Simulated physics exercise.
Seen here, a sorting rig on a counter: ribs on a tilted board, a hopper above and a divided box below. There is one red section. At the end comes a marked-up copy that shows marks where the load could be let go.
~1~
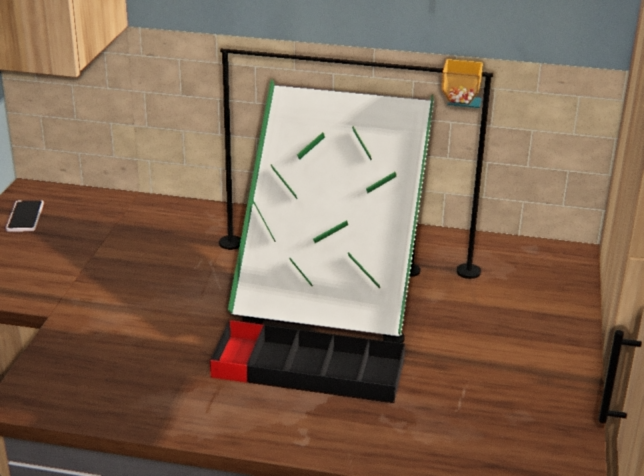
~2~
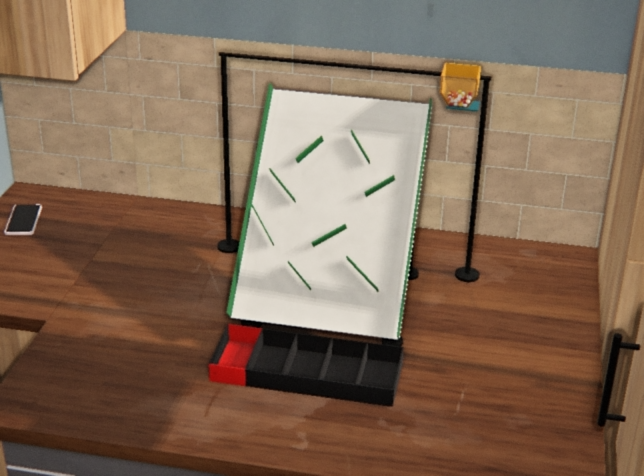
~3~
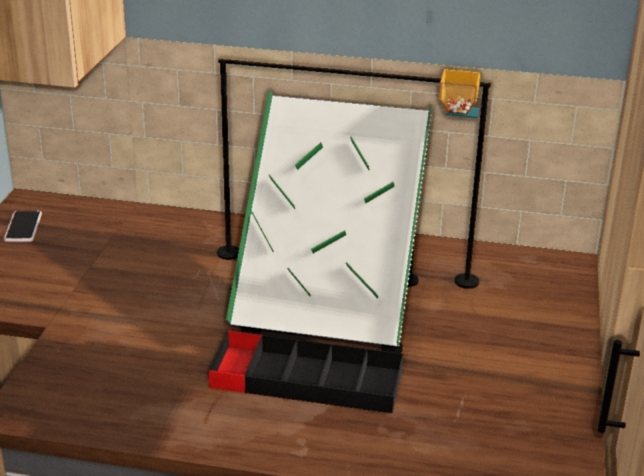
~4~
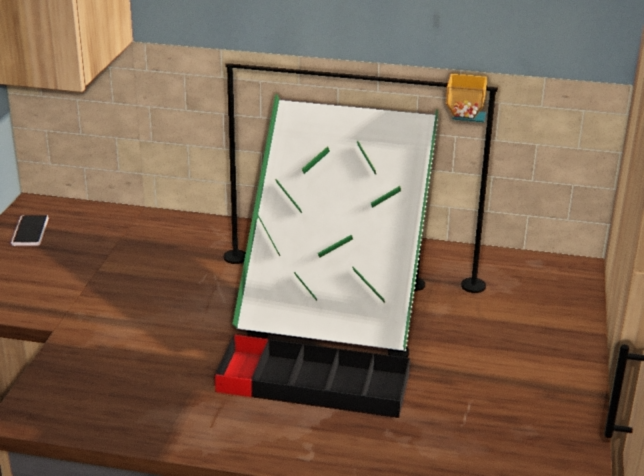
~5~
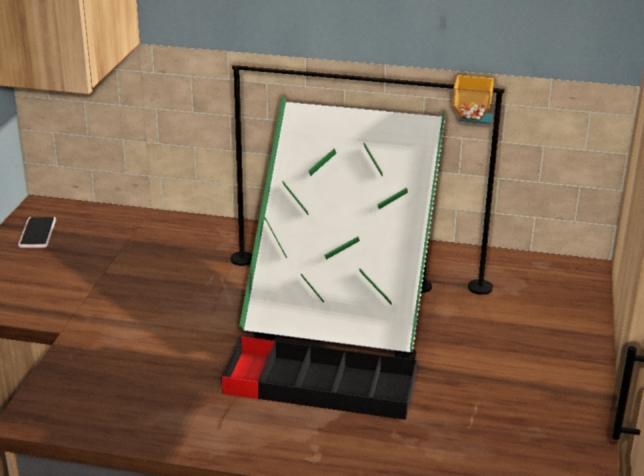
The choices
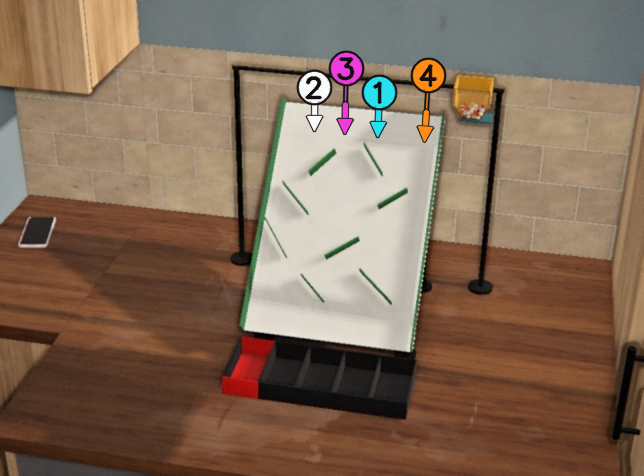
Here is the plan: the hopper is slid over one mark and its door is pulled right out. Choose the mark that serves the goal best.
Choose 1.
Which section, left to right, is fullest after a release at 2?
The fourth.
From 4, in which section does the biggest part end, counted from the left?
The fifth.
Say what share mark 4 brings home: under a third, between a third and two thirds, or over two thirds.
Mark 4 gives under a third.
On the marked copy, mark 1 meets the board at (377, 131); mark 2 meets the board at (314, 125); mark 3 meets the board at (344, 128); mark 4 meets the board at (424, 136).
Choosing 1, about half in the red section, about a quarter in other sections, about a quarter outside the box.
Choosing 2, a small part in the red section, about half in other sections, about a third outside the box.
Choosing 3, a small part in the red section, about a third in other sections, about half outside the box.
Choosing 4, a small part in the red section, about half in other sections, about a third outside the box.
